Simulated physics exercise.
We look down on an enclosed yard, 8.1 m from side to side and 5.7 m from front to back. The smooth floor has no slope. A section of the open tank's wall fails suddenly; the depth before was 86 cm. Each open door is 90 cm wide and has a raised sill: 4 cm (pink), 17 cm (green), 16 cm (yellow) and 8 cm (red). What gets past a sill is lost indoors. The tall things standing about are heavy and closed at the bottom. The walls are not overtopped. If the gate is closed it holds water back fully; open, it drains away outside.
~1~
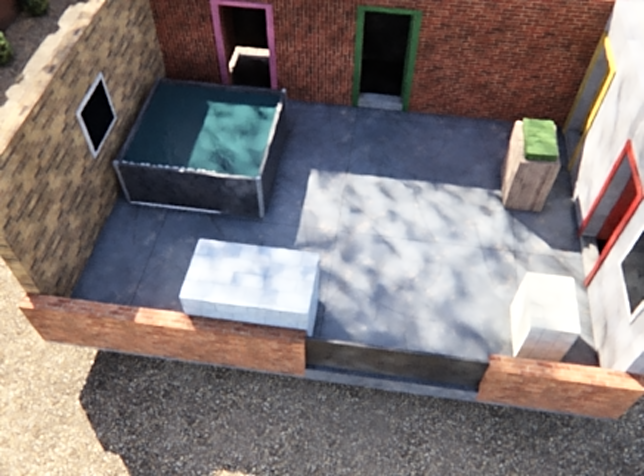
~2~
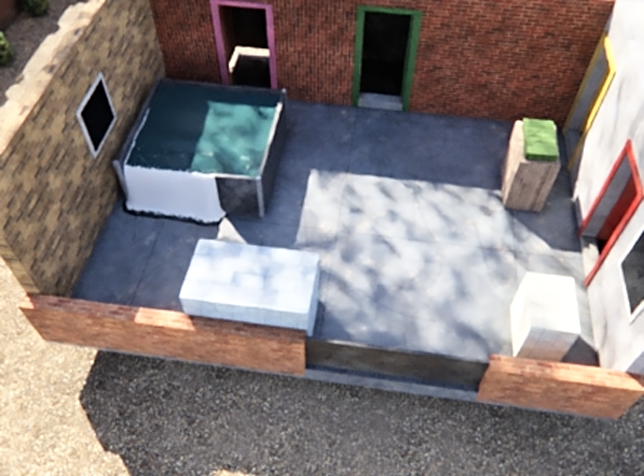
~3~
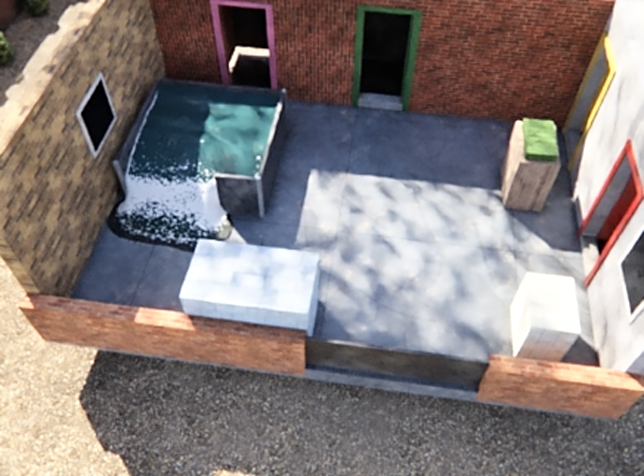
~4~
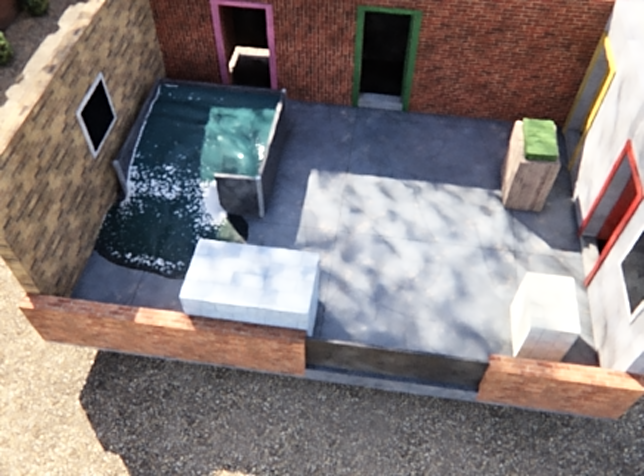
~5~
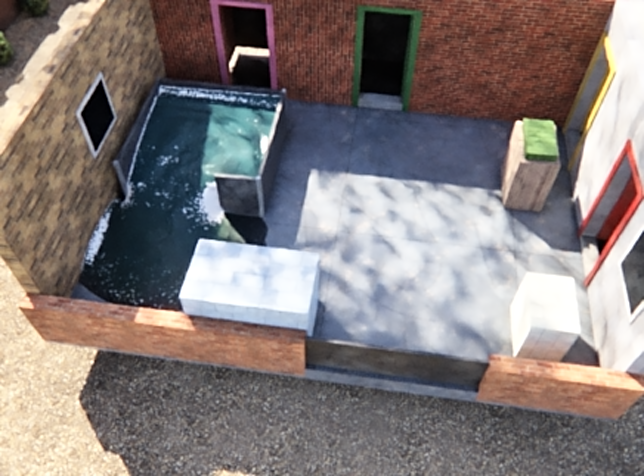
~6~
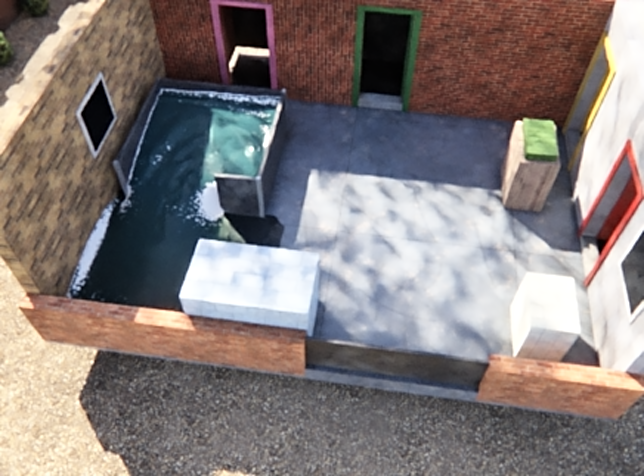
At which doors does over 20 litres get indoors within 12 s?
The water let in: At the pink door it stays under the limit; at the green door it keeps below the limit; at the yellow door it stays under the limit; at the red door it exceeds the limit.
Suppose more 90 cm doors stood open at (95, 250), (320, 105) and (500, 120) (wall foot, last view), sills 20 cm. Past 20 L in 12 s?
In turn: Past it, below, below.
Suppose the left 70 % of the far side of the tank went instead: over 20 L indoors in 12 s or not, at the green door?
Then: Green under.
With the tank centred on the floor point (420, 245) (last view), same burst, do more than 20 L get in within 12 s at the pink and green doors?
Then: Pink above, green under.
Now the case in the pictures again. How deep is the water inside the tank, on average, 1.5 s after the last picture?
About 38 cm.
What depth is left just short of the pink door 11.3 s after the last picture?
Roughly 3.0 cm deep.
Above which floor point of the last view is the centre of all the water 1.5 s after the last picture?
At about (180, 223).
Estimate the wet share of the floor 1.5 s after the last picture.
About 25 per cent.
Then, 0.7 s after the last picture water covers 20 % of the floor and is deepest (76 cm) near (60, 320); pink door not reached, green door not reached, yellow door not reached, red door not reached.
Then, 1.5 s after the last picture water covers 25 % of the floor and is deepest (71 cm) near (186, 337); pink door not reached, green door not reached, yellow door not reached, red door not reached.
Then, 2.8 s after the last picture water covers 50 % of the floor and is deepest (44 cm) near (124, 207); pink door not reached, green door not reached, yellow door not reached, red door not reached.
Then, 6.3 s after the last picture water covers 95 % of the floor and is deepest (26 cm) near (121, 215); pink door 3 cm at the sill, 0 L in, green door 7 cm at the sill, 0 L in, yellow door 11 cm at the sill, 1 L in, red door 13 cm at the sill, 72 L in.
Then, 11.3 s after the last picture water covers 100 % of the floor and is deepest (17 cm) near (186, 337); pink door 3 cm at the sill, 0 L in, green door 11 cm at the sill, 0 L in, yellow door 10 cm at the sill, 1 L in, red door 13 cm at the sill, 143 L in.
